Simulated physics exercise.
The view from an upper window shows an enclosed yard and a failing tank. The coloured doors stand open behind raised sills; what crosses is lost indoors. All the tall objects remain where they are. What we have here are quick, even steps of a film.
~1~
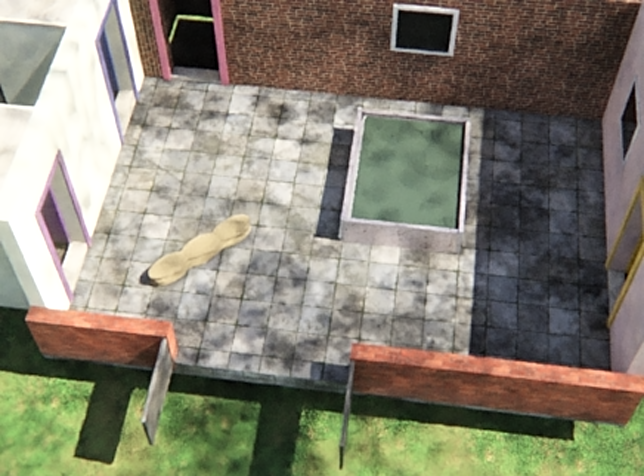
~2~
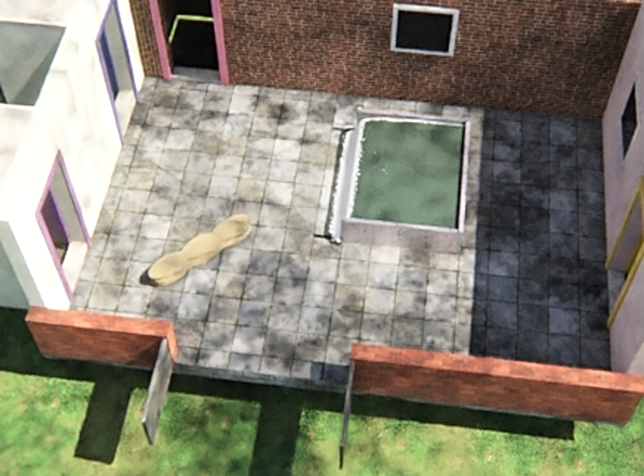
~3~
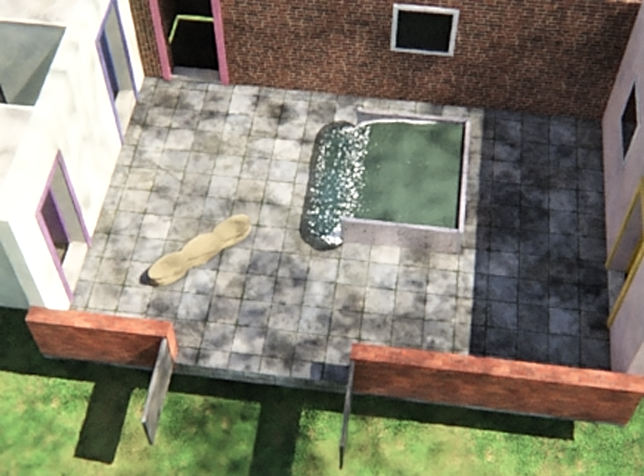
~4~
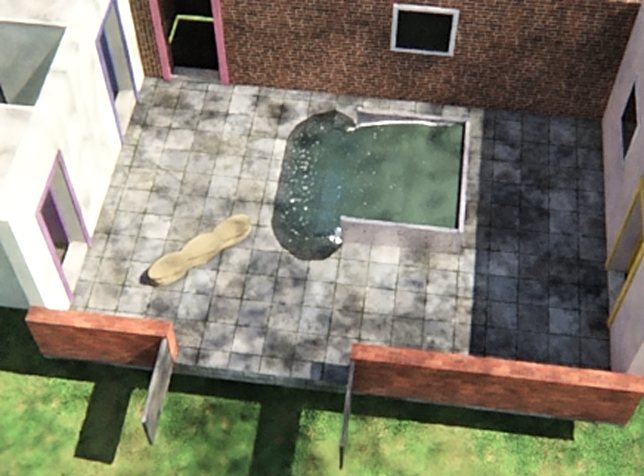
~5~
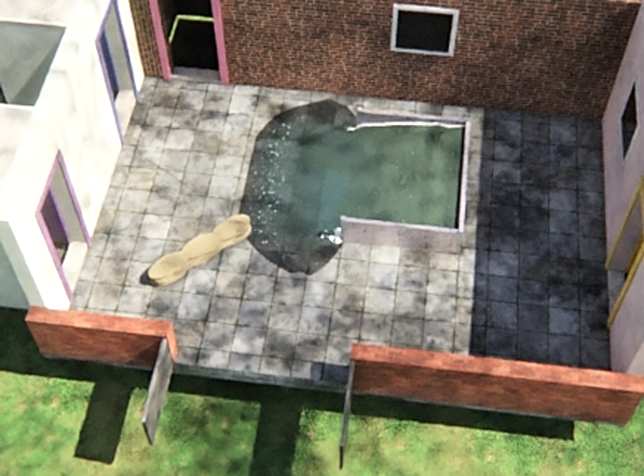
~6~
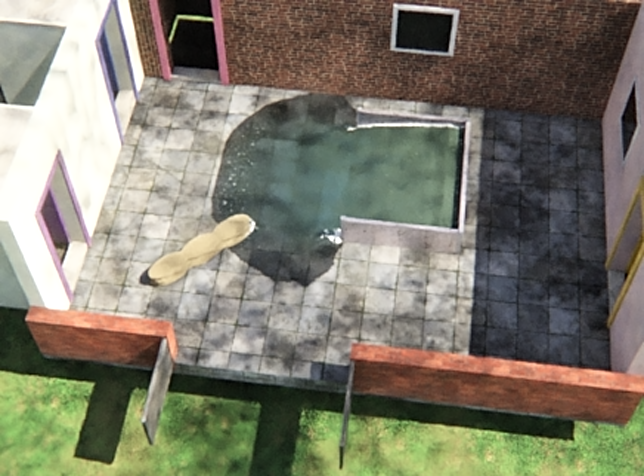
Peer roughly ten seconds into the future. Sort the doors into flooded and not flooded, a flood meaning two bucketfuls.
Sorted: Purple door - not flooded; blue door - not flooded; yellow door - not flooded; pink door - flooded.
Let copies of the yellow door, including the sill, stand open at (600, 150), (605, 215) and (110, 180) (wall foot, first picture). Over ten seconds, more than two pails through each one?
Log: Door one is below the limit; door two is below the limit; door three is above the limit.
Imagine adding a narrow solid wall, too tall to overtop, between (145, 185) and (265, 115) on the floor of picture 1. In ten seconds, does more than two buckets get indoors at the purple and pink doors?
So the purple door goes past the mark, and the pink door falls below the mark too.
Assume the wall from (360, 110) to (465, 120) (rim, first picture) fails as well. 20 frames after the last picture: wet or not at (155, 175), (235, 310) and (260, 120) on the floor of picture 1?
Result, in sequence: Sodden, spared by the spill, sodden.
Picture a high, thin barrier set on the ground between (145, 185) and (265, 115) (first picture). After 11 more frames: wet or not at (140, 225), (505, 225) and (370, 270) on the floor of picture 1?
Point by point: First submerged, second not reached, third not reached.
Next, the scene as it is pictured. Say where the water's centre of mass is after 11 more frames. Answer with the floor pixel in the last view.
I'd say around (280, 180).
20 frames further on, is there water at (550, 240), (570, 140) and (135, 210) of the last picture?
Result, as listed: Not wetted / not wetted / wetted.
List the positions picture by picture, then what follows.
In the first picture, the water tank at (408, 171) is whole and still.
In the second picture, water pours out at (353, 177) and has run to (334, 240).
In the third picture, water pours out at (353, 179) and has run to (318, 245).
In the fourth picture, water pours out at (353, 179) and has run to (287, 241).
In the fifth picture, water pours out at (353, 180) and has run to (253, 234).
In the sixth picture, water pours out at (353, 180) and has run to (219, 215).
A moment on, water covers 30 % of the floor; the purple door not reached, the blue door not reached, the yellow door not reached, the pink door not reached.
Next, water covers 40 % of the floor; the purple door wet at the sill, nothing in, the blue door wet at the sill, nothing in, the yellow door not reached, the pink door wet at the sill, nothing in.
Then, water covers 50 % of the floor; the purple door wet at the sill, nothing in, the blue door wet at the sill, nothing in, the yellow door not reached, the pink door under two buckets in.
Later, water covers 50 % of the floor; the purple door under two buckets in, the blue door wet at the sill, nothing in, the yellow door not reached, the pink door over two buckets in.
In the end, water covers 80 % of the floor; the purple door under two buckets in, the blue door wet at the sill, nothing in, the yellow door not reached, the pink door over two buckets in.
